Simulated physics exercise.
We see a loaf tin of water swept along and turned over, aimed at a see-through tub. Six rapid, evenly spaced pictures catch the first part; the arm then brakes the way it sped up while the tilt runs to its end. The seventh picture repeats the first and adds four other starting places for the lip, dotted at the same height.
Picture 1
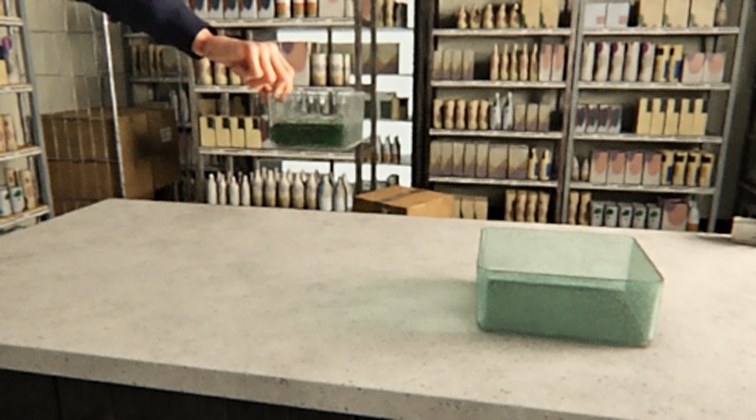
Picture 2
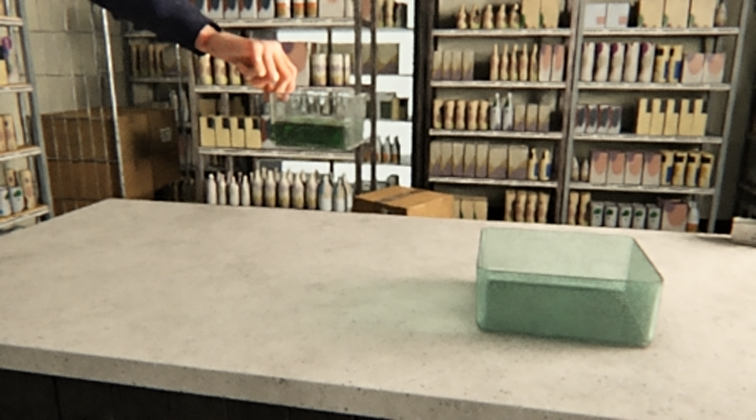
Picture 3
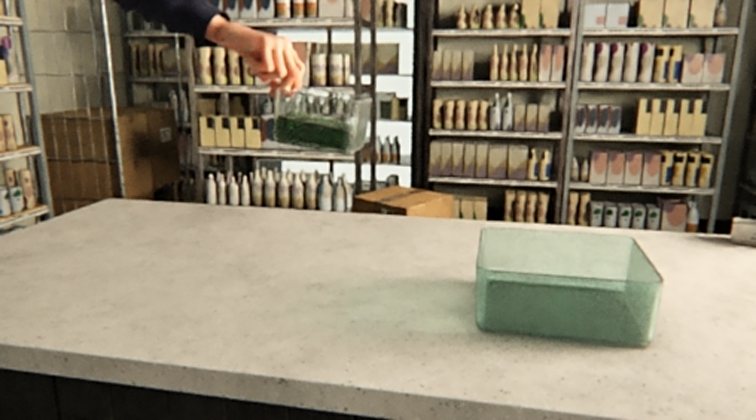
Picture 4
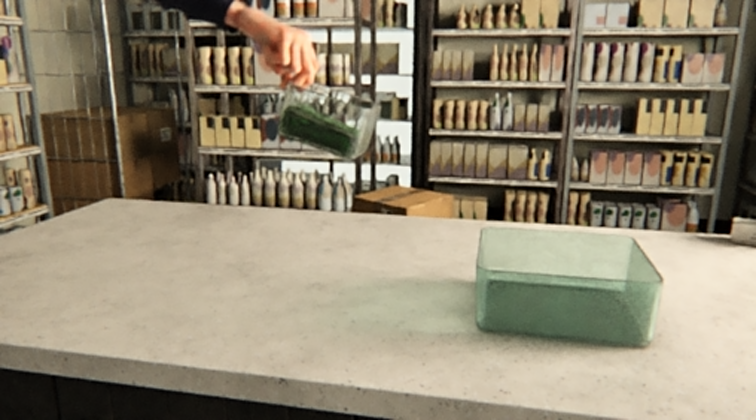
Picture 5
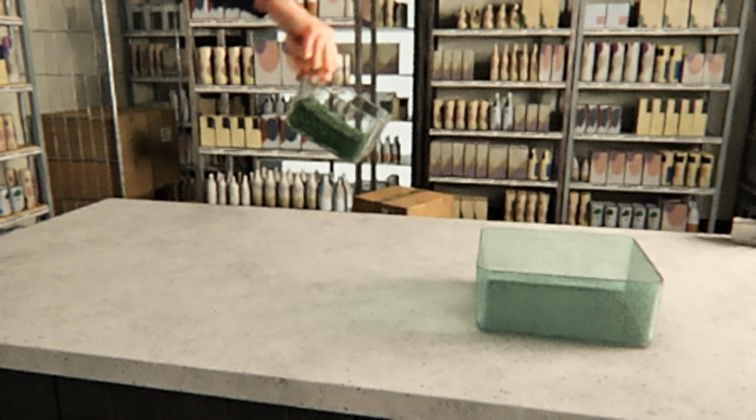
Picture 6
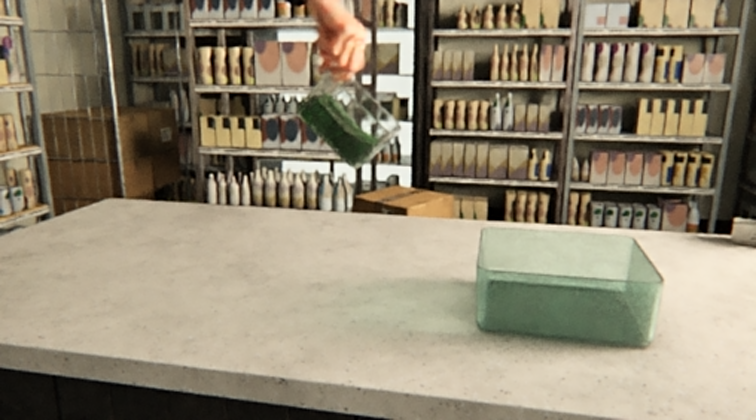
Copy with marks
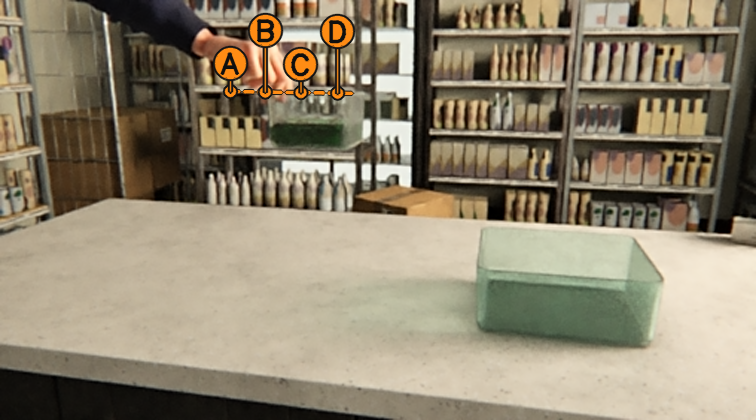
In a stockroom, a hand carries a clear container of green contents rightward above a counter, tilting it steadily more steeply.
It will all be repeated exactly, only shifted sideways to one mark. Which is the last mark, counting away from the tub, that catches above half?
Spot D.
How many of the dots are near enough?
One.
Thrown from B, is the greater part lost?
Yes, it does.
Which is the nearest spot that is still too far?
C it is.
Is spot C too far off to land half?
Yes, that goes wrong.
On the marked copy, A at (230, 91); B at (265, 92); C at (300, 92); D at (337, 93).
With A, about 0 % lands in the tub, 100 % falls short.
With B, about 0 % lands in the tub, 97 % falls short and 3 % goes beside or beyond.
With C, about 9 % lands in the tub, 86 % falls short and 4 % goes beside or beyond.
With D, about 72 % lands in the tub, 10 % falls short and 17 % goes beside or beyond.
